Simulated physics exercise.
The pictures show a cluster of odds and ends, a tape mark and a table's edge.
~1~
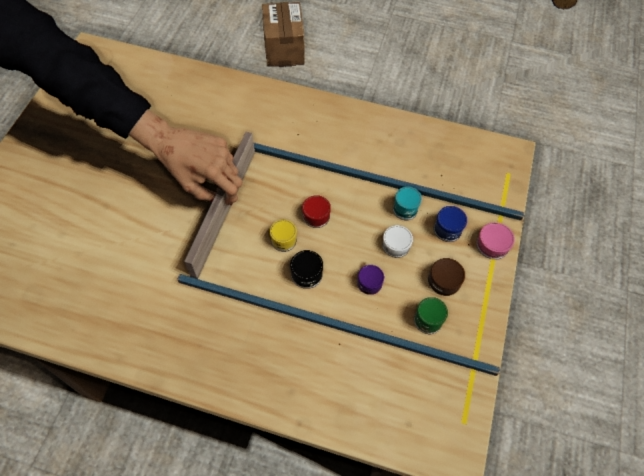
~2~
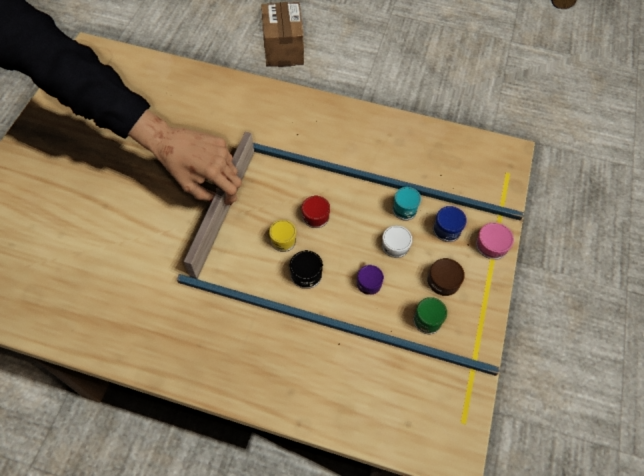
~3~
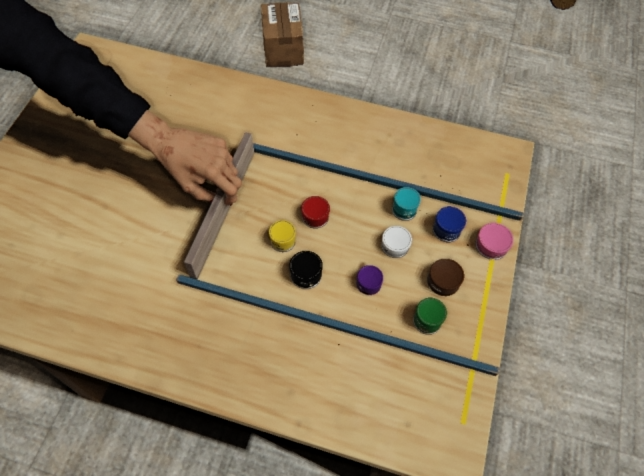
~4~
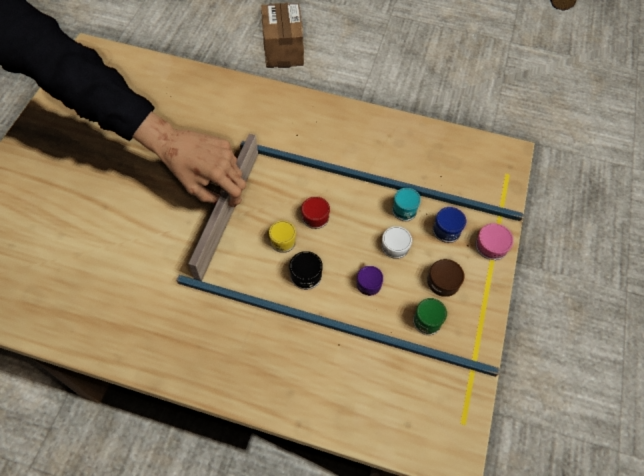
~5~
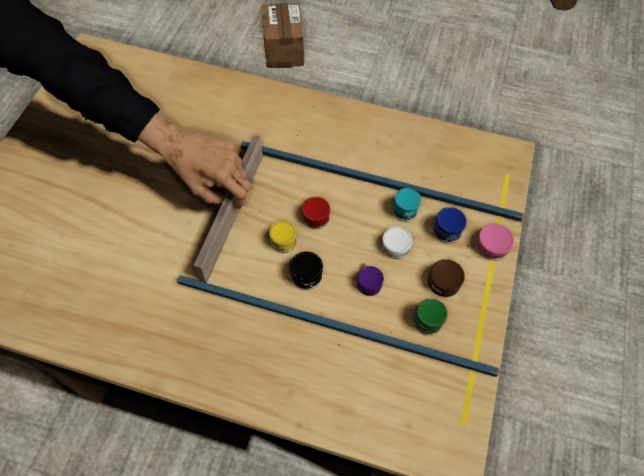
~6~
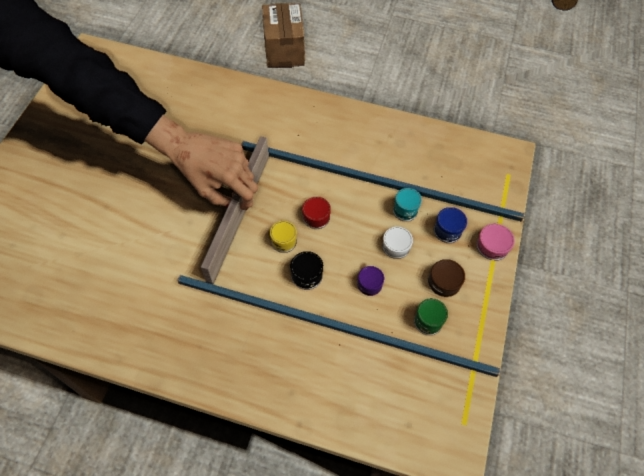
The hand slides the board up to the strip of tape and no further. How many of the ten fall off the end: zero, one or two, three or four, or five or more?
As it turns out, the number that fall off is five or more.
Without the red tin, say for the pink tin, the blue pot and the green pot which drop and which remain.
The pink tin drops off; the blue pot drops off; the green pot drops off.
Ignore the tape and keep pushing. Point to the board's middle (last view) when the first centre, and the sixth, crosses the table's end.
About (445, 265), then (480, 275).
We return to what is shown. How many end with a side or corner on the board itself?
In contact: 4.
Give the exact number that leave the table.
Exactly 6.
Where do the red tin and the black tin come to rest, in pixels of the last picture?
First (510, 254), then (500, 327).
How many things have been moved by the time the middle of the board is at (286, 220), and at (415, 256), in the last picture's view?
1 and 9.
Early on, none off yet; pink tin at rest near (495, 242); brown tub at rest near (446, 278); green pot at rest near (431, 317).
A while later, none off yet; pink tin travelled about its own width near (519, 251); brown tub travelled about its own width near (498, 290); green pot travelled about its own width near (471, 341).
Finally, the number that fall off is five or more; lost, purple tub, white tin, blue pot, green pot, brown tub and pink tin.
